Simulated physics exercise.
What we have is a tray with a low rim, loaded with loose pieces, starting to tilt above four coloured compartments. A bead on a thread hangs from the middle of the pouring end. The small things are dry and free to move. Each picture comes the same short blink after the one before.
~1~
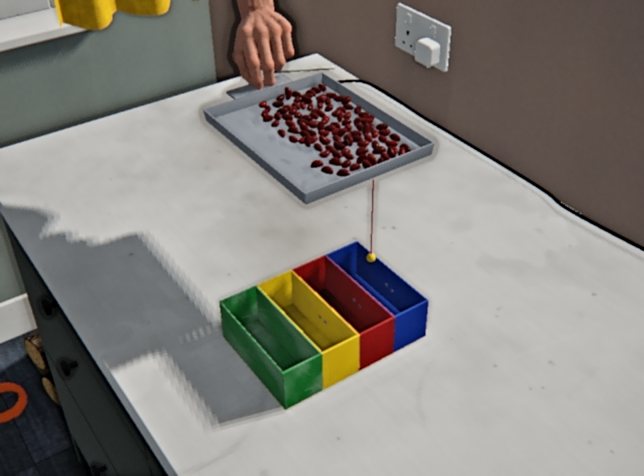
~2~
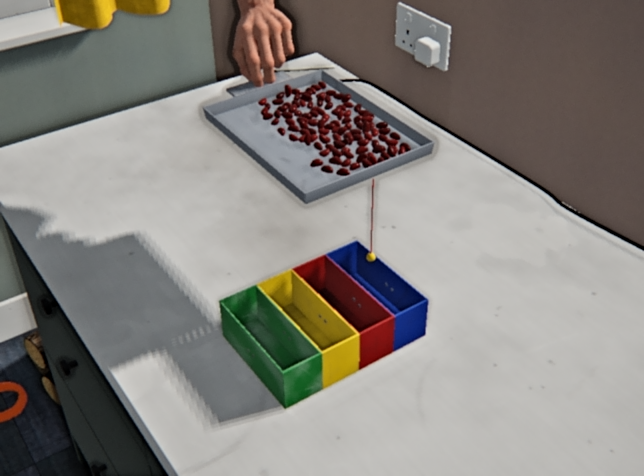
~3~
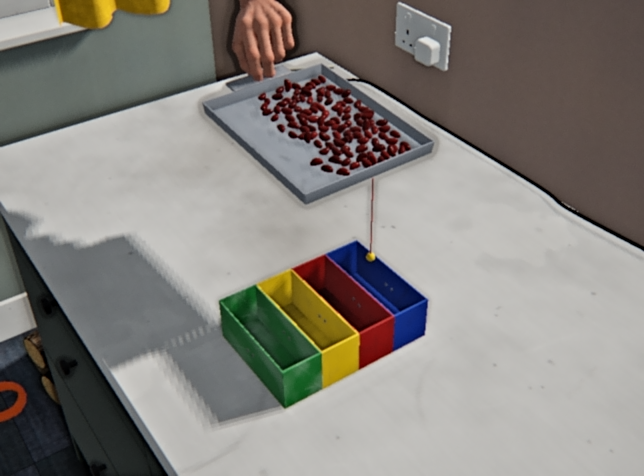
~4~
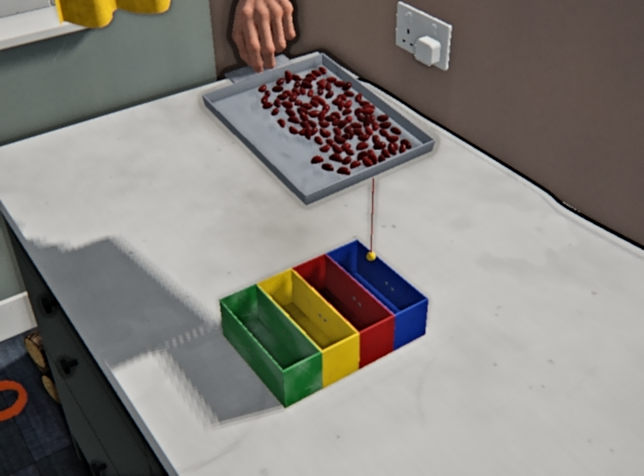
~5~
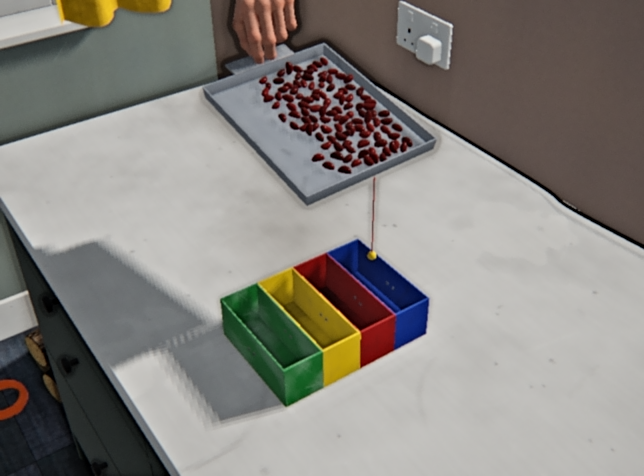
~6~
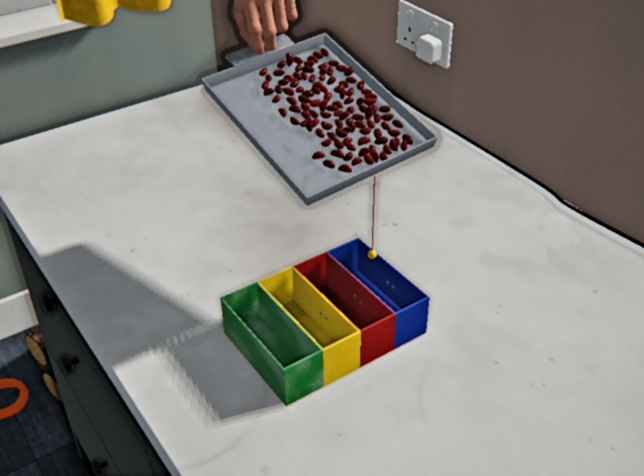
On a pale worktop, a hand slowly raises the back of a tray of red beans.
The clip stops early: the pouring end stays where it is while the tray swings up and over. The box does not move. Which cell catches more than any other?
The red cell gets the most.
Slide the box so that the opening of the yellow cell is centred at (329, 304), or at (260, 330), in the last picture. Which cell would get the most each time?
First the yellow one, then the blue one.
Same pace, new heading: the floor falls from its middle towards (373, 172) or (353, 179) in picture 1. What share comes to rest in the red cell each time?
The first gives 10 %, the second 30 %.
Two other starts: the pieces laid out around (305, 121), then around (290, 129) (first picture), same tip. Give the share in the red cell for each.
In turn 40 and 40 in a hundred.
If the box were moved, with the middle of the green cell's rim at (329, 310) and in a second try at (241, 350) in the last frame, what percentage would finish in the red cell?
The first gives 20 %, the second 30 %.
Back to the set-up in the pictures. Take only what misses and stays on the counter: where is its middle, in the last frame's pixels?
Roughly at (474, 349).
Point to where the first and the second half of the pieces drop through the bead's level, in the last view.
First near (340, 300), later near (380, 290).
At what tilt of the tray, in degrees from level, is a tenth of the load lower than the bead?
Roughly 110°.
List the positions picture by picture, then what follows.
The first picture shows corners of the pouring end near (306, 192) and (432, 143), level; middle of the load near (330, 128), kidney beans; bead on its thread near (371, 258); green cell near (303, 378); yellow cell near (341, 359); red cell near (376, 340); blue cell near (410, 323).
The second picture shows corners of the pouring end near (306, 192) and (432, 142), level; middle of the load near (330, 126).
The third picture shows corners of the pouring end near (306, 193) and (432, 141), tipped barely, lowest at the left corner; middle of the load near (330, 123).
The fourth picture shows corners of the pouring end near (306, 194) and (433, 140), tipped a little, lowest at the left corner; middle of the load near (331, 118).
The fifth picture shows corners of the pouring end near (307, 195) and (435, 138), tipped a little, lowest at the left corner; middle of the load near (332, 113).
The sixth picture shows corners of the pouring end near (308, 195) and (435, 136), tipped a little, lowest at the left corner; middle of the load near (332, 108); green cell near (304, 375); yellow cell near (341, 355); red cell near (377, 337); blue cell near (411, 320).
Shortly afterwards, tray tipped steeply; all but a few on the tray; only a few falling or outside the box.
Next, tray tipped right over; all but a few on the tray; only a few in the yellow cell; only a few in the red cell; only a few falling or outside the box.
Some moments later, tray tipped past a quarter turn; near a third in the red cell; near a quarter in the yellow cell; a little in the blue cell; only a few in the green cell; near a quarter falling or outside the box.
In the end, tray tipped past a quarter turn; near a third in the red cell; near a quarter in the yellow cell; a little in the blue cell; only a few in the green cell; near a quarter outside the box.
